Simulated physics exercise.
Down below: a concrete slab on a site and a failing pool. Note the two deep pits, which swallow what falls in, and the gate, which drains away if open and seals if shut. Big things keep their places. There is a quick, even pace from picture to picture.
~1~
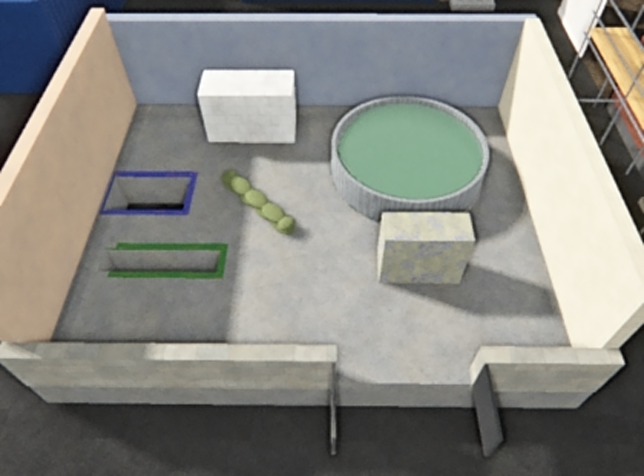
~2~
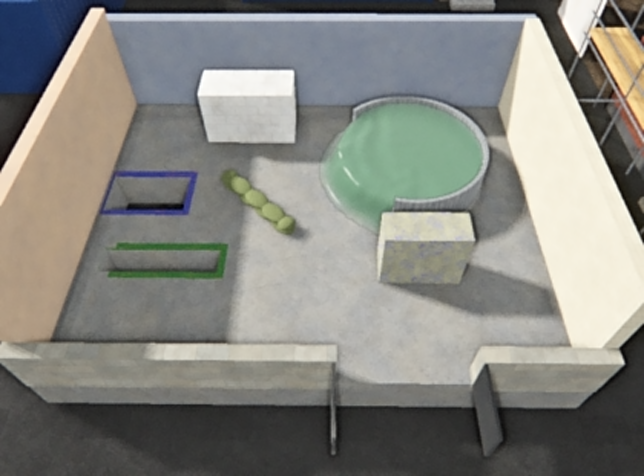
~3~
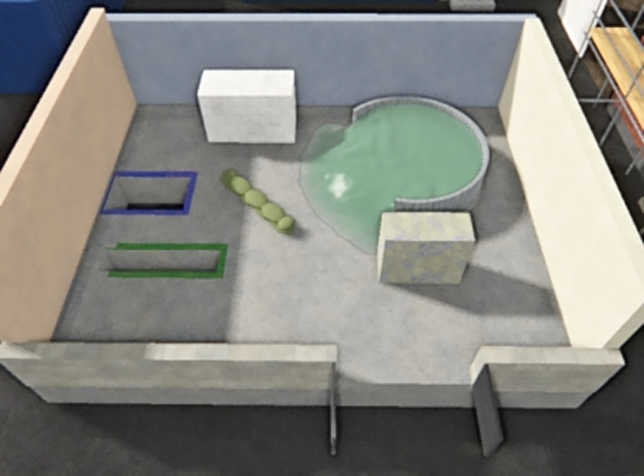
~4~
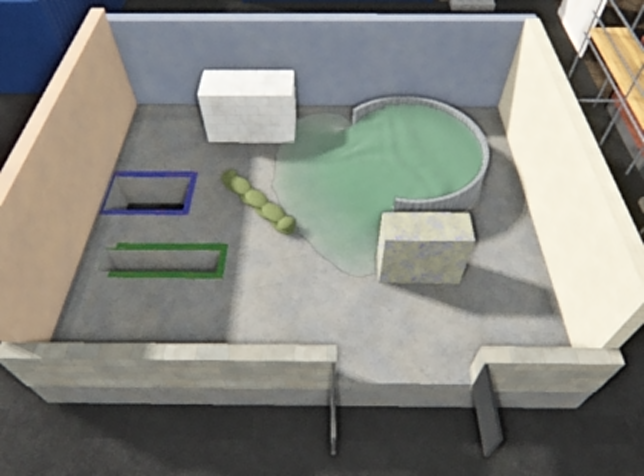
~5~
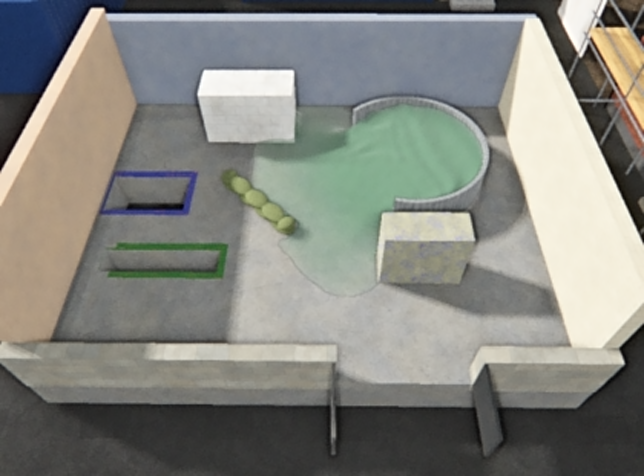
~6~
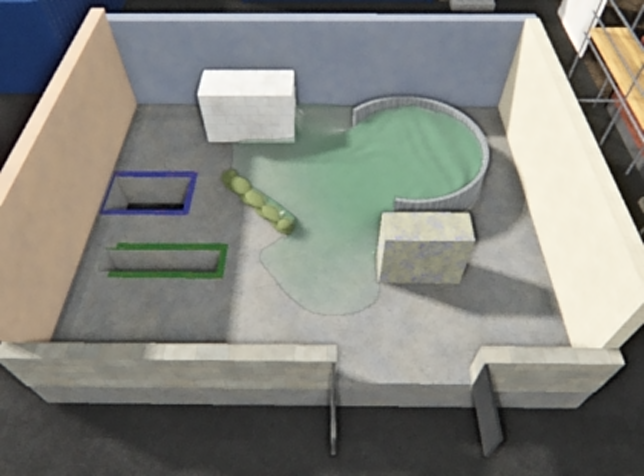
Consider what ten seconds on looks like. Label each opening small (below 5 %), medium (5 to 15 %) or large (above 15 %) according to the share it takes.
Gate: Medium; green pit: Medium; blue pit: Large.
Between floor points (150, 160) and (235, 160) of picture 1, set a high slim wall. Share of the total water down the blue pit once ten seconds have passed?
The blue pit takes 20 per cent.
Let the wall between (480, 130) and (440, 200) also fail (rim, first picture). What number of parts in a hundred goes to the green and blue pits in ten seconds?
Estimates in per cent: Green 12, blue 4.
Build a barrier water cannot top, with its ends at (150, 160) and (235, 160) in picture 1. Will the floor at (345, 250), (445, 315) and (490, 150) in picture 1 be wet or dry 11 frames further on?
Taken in turn, the three points are soaked, unsoaked and unsoaked.
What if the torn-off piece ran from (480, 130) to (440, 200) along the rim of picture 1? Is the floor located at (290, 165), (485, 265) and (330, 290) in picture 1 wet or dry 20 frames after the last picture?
Point 1: Unwetted; point 2: Inundated; point 3: Inundated.
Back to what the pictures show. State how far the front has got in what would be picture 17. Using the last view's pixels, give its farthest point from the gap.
My guess would be about (66, 364).
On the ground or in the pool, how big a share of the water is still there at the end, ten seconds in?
I'd estimate close to 52 per cent.
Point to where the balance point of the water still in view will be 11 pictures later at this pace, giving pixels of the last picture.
Somewhere near (321, 187).
A moment on, water covers 45 % of the floor; the gate 0 %, the green pit 0 %, the blue pit 0 %.
Next, water covers 60 % of the floor; the gate 0 %, the green pit 0 %, the blue pit 1 %.
Then, water covers 65 % of the floor; the gate 1 %, the green pit 1 %, the blue pit 6 %.
Later, water covers 75 % of the floor; the gate 3 %, the green pit 6 %, the blue pit 19 %.
In the end, water covers 90 % of the floor; the gate 7 %, the green pit 12 %, the blue pit 27 %.
